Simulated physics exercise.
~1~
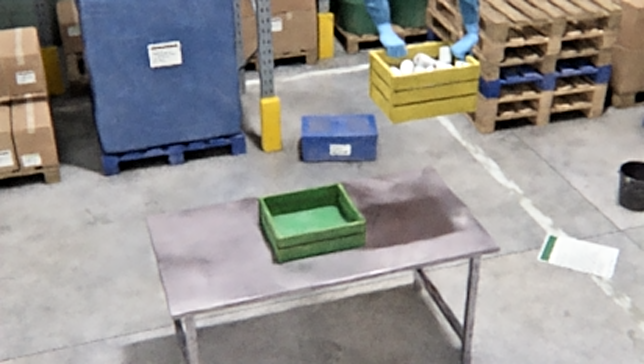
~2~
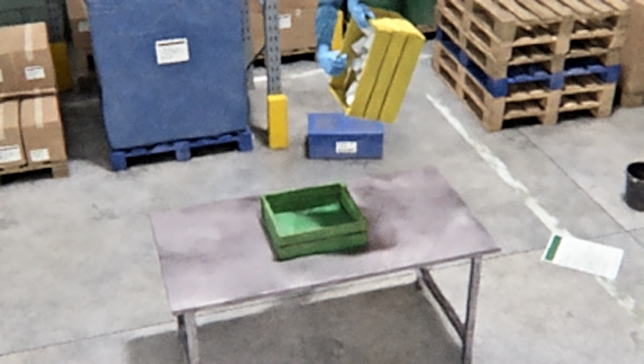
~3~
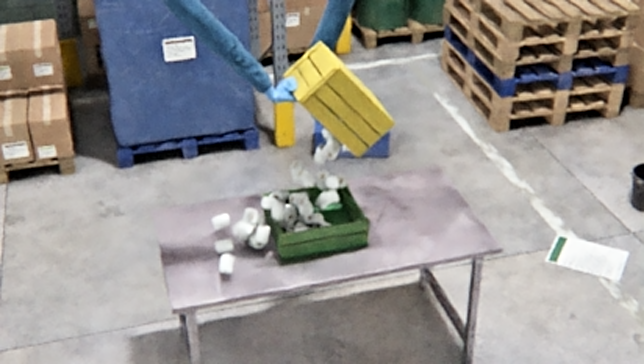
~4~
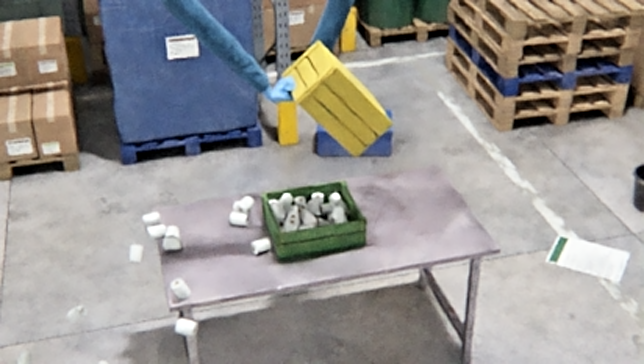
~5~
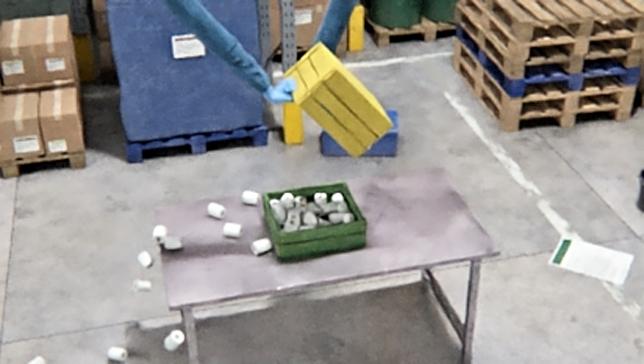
Yellow crate tipped by blue-gloved hands, pouring white rolls into a green box on a table, many spilling left onto the floor.
